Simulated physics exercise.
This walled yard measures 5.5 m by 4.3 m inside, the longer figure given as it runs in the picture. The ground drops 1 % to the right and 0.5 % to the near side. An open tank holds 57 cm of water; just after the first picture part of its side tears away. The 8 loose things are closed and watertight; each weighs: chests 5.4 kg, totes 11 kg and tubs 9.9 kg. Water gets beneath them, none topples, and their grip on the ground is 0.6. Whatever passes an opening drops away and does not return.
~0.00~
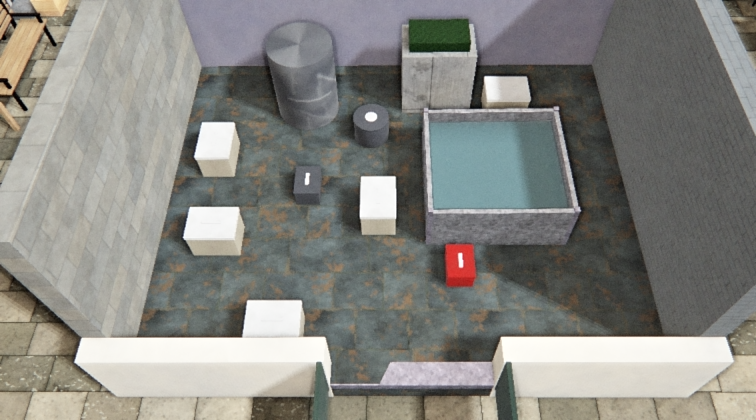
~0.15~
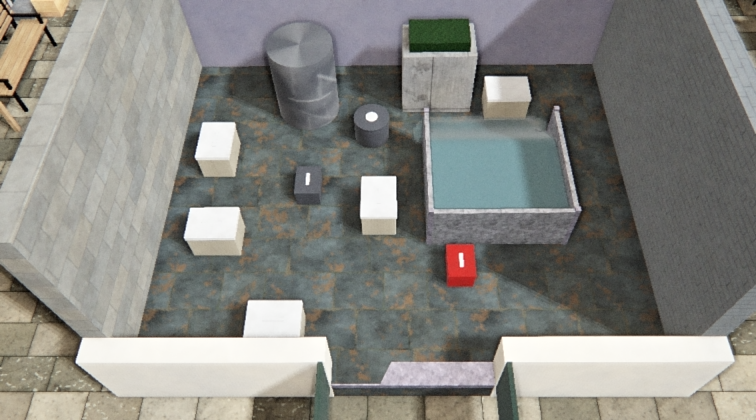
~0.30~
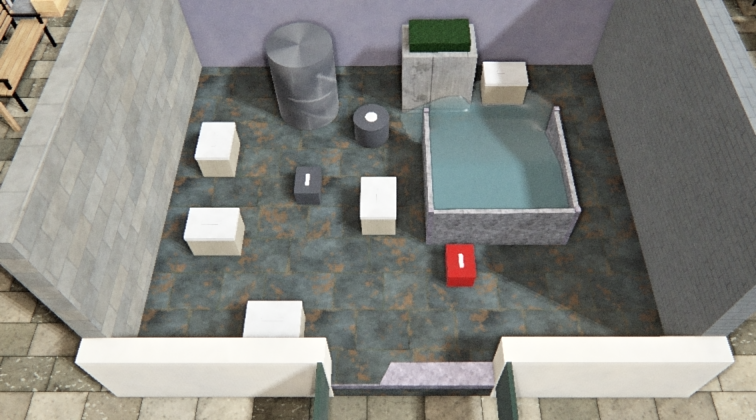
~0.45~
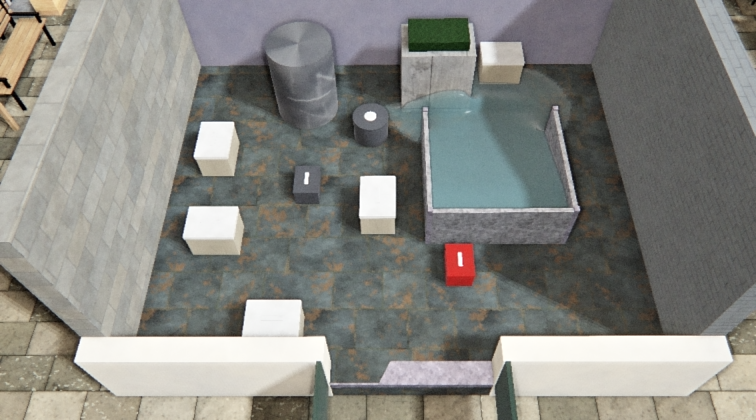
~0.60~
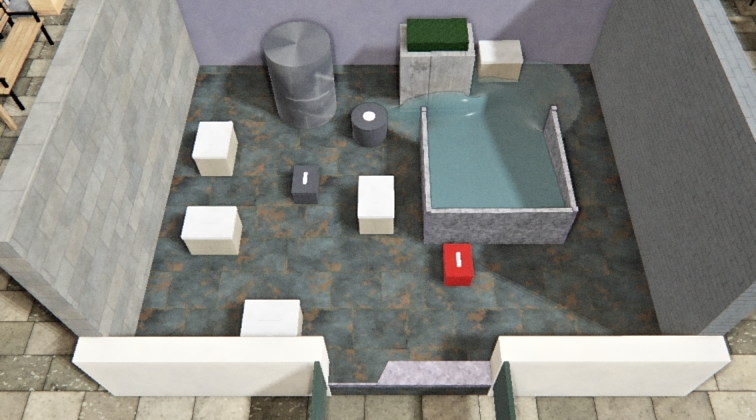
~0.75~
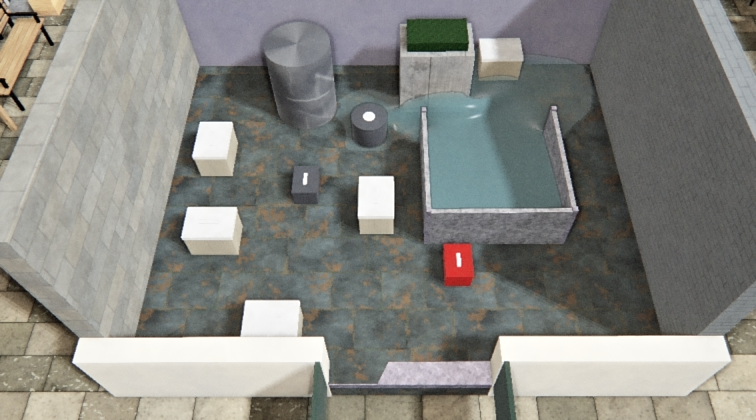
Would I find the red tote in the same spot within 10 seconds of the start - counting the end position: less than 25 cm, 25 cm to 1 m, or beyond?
The red tote barely shifts.
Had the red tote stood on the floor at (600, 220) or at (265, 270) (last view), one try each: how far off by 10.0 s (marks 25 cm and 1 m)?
In that order: It ends far away; it barely shifts.
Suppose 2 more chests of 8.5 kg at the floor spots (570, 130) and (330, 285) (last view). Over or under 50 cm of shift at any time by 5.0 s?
In that order: Past it, short of it.
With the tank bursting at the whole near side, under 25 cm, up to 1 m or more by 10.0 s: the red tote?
In that case the red tote ends far away.
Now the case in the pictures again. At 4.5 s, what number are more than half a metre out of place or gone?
I count 3.
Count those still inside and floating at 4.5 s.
I count 2.
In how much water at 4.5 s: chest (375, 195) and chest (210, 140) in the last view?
About 2 and 6 cm.
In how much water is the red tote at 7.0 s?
Roughly 6 cm.
After 2.0 s the red tote is near (458, 260), 0.0 m from its start, aground; 0 of 8 are out; 1 afloat.
After 4.5 s the red tote is near (458, 260), 0.0 m from its start, aground; 0 of 8 are out; 2 afloat.
After 7.0 s the red tote is near (458, 260), 0.0 m from its start, aground; 0 of 8 are out; 5 afloat.
After 10.0 s the red tote is near (458, 260), 0.0 m from its start, aground; 1 of 8 are out; 4 afloat.
